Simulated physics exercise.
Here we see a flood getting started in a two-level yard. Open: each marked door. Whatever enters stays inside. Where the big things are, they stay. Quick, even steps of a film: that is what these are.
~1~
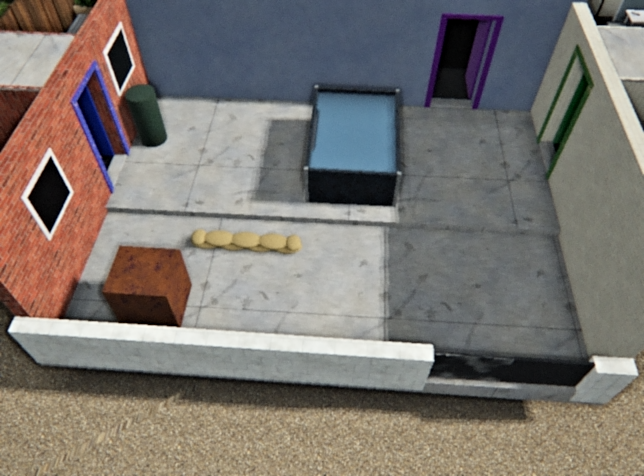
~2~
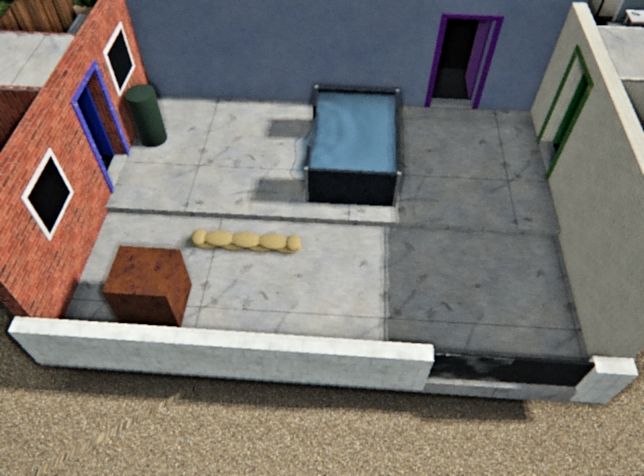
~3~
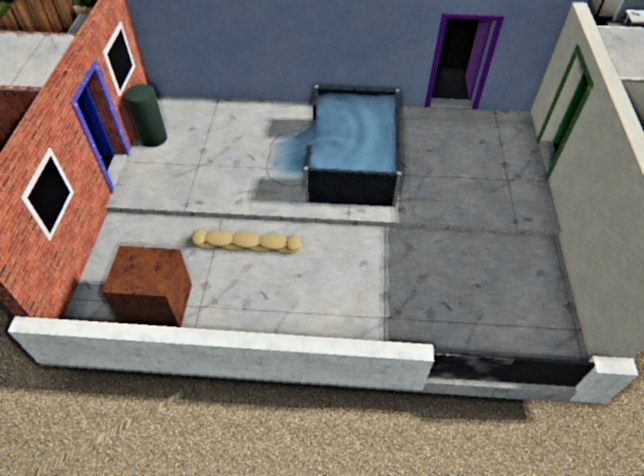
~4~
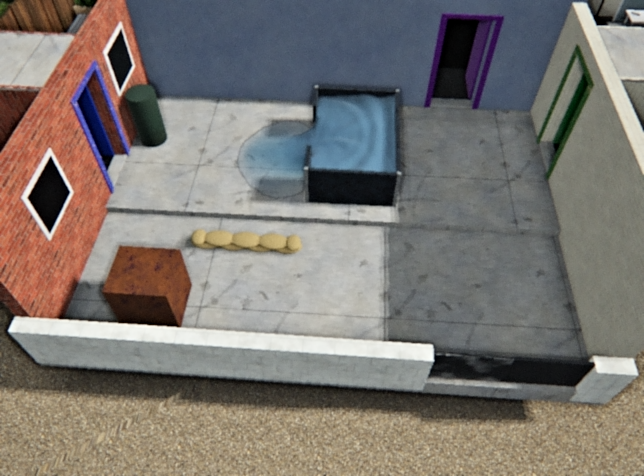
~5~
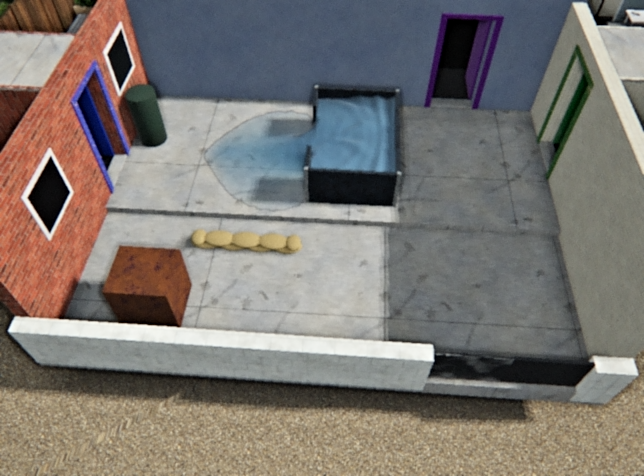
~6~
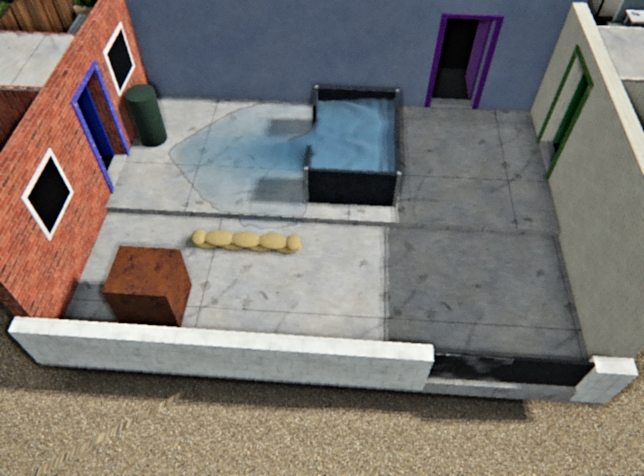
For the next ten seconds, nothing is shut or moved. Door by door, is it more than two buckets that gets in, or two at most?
Green door - two at most; blue door - more than two; purple door - two at most.
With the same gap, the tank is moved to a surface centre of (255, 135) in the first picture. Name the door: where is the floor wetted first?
The door marked blue comes first.
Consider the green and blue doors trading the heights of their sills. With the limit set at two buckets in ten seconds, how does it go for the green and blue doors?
Logged: Green stays inside the limit; blue crosses the threshold.
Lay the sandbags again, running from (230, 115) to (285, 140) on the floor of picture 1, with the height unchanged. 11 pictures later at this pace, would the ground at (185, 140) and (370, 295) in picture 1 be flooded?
Taken in order, the two places are drenched and bare.
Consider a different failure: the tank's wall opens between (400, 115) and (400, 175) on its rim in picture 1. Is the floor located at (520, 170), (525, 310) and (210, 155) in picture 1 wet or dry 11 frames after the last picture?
In the order given: Swamped, swamped and untouched.
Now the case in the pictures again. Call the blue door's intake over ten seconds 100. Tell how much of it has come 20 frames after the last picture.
Close to 60 percent.
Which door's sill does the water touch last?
Answer is the green door.
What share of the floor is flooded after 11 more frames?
About 30 per cent.
A moment on, water covers 30 % of the floor; the green door not reached, the blue door over two buckets in, the purple door not reached.
Next, water covers 30 % of the floor; the green door not reached, the blue door far over two buckets in, the purple door not reached.
Then, water covers 35 % of the floor; the green door not reached, the blue door far over two buckets in, the purple door not reached.
Later, water covers 50 % of the floor; the green door not reached, the blue door far over two buckets in, the purple door not reached.
In the end, water covers 75 % of the floor; the green door wet at the sill, nothing in, the blue door far over two buckets in, the purple door wet at the sill, nothing in.
